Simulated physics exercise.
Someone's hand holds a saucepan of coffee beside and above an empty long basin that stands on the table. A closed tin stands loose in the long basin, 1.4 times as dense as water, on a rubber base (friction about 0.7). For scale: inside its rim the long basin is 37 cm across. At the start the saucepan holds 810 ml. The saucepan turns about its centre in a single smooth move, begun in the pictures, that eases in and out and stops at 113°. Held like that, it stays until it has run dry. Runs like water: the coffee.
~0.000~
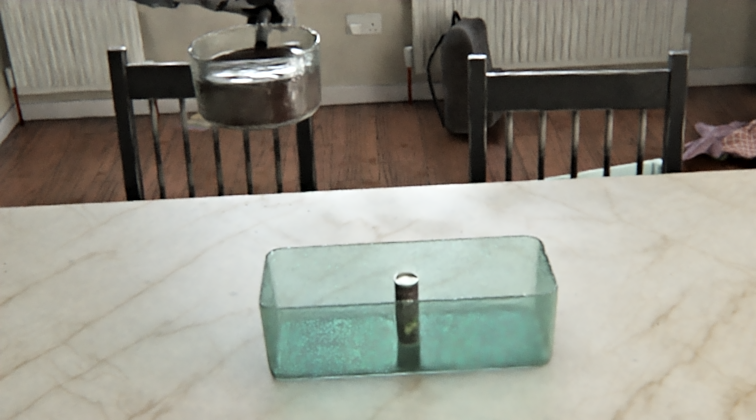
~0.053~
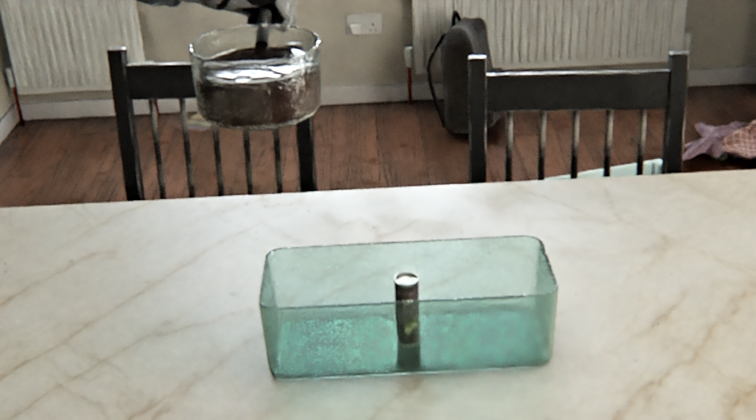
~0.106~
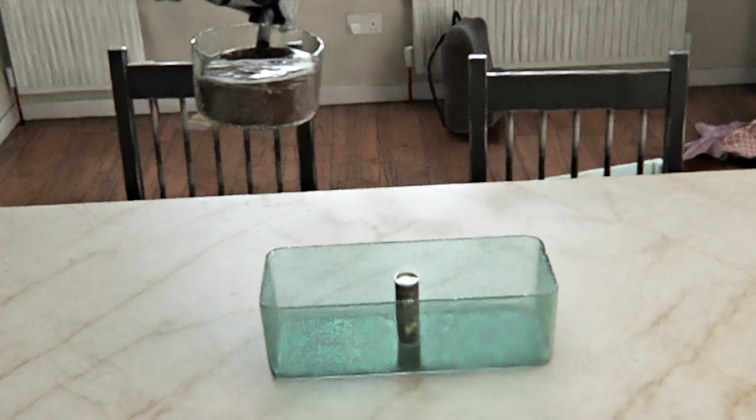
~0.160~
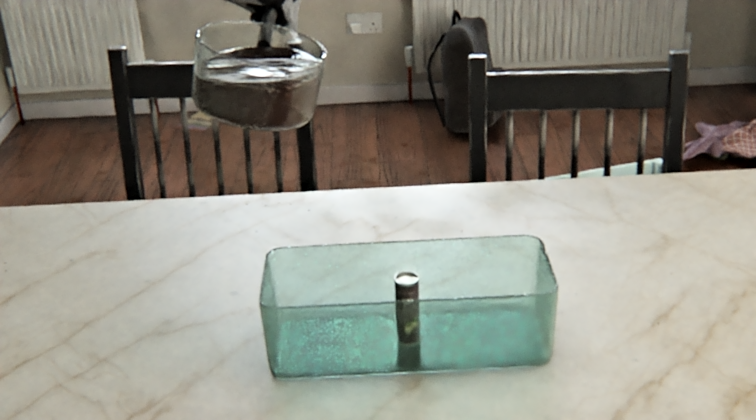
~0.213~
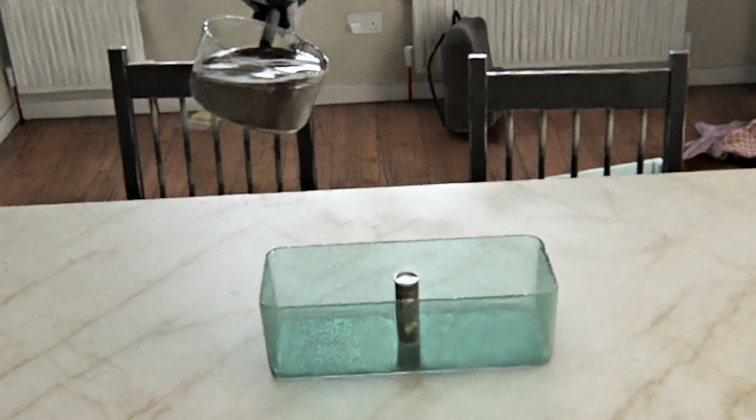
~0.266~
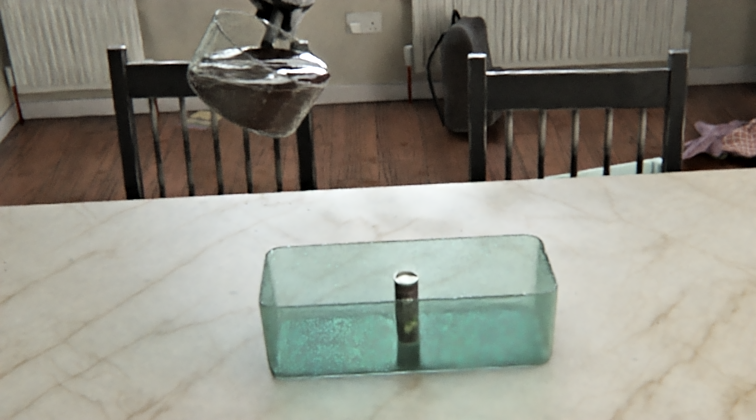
A gloved hand tilts a glass pan of dark liquid rightward above a greenish glass basin.
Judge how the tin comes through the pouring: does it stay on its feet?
No, it tips.
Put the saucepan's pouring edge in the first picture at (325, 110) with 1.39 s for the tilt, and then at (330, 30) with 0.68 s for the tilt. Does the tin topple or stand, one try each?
In the first try it remains standing; in the second it comes down.
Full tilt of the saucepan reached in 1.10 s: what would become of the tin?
Outcome - the tin stays erect.
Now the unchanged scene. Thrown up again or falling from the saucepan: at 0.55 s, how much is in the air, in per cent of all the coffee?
Near 64 in a hundred.
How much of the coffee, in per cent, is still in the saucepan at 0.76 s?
4 %.
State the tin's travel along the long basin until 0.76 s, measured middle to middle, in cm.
Measured centre to centre, about 1 cm.
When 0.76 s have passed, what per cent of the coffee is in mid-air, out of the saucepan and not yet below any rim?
Close to 18 per cent.
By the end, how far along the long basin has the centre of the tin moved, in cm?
Around 7.5 cm.
After 0.55 s the tilt is 99° and 28 per cent is still to pour; the tin stands where it began.
After 0.76 s the tilt is 113° and 4 per cent is still to pour; the tin stands 1 cm from where it began.
After 0.98 s the tilt is 113° and 0 per cent is still to pour; the tin leans 31°.
After 1.22 s the tilt is 113° and 0 per cent is still to pour; the tin lies on its side.
In the end the tin lies on its side.
